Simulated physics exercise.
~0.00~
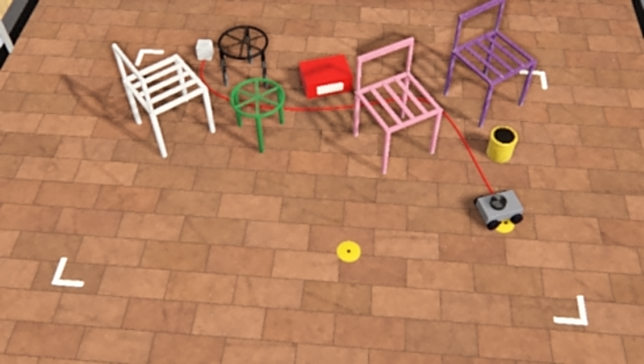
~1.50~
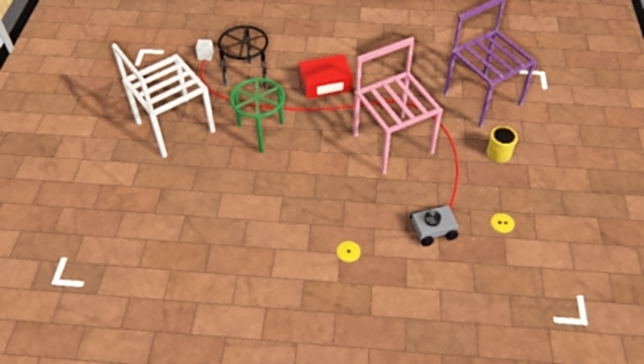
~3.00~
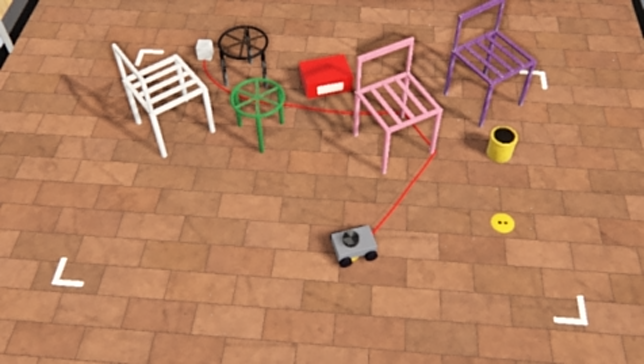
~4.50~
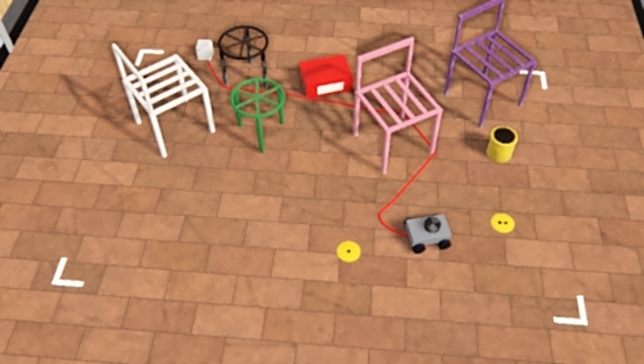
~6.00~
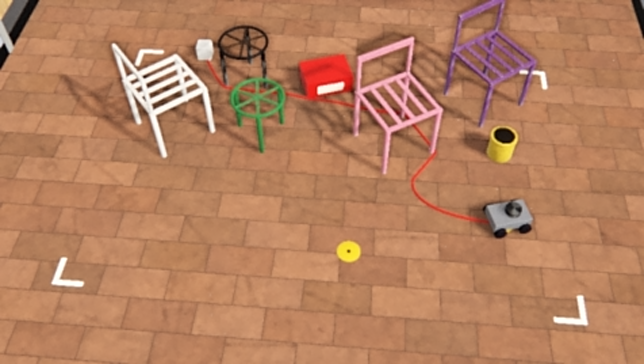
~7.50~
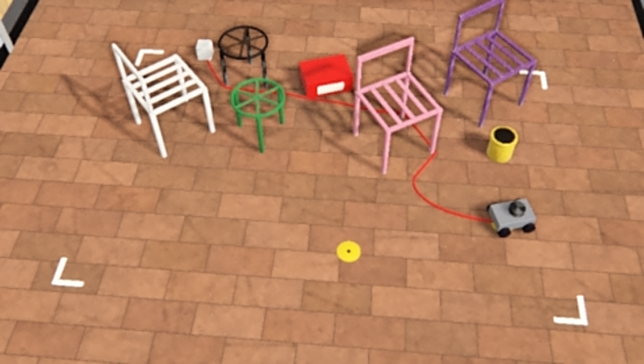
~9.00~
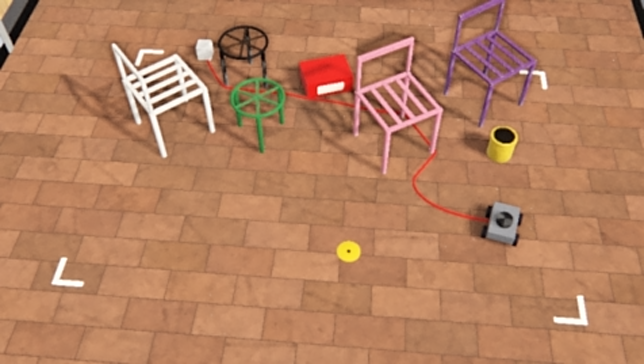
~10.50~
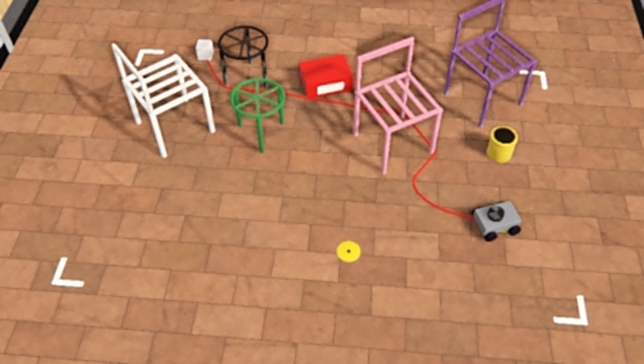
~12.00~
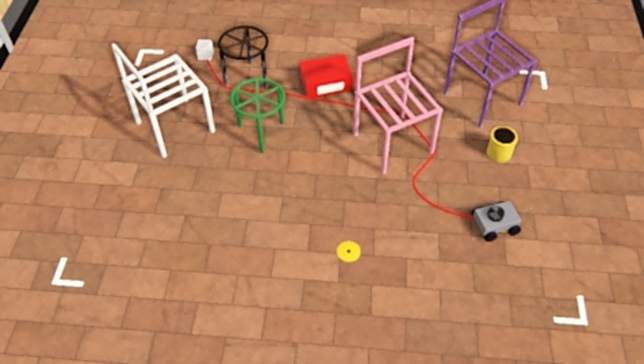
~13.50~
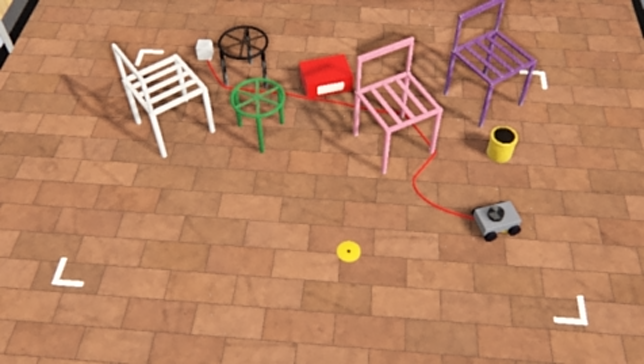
A small grey cart on a thin red lead sits at the right of a brick-paved floor, seen from above at an angle. Behind it stand a white chair at left, black and green stools, a red carton, a pink chair near the middle, and a yellow pot and purple chair at right. The cart rolls left to the yellow mark near the centre, drawing the lead straight from the pink chair's legs. It then heads back right to the other yellow mark, turns a little there and stops, the lead curving loosely behind it and the furniture unmoved.
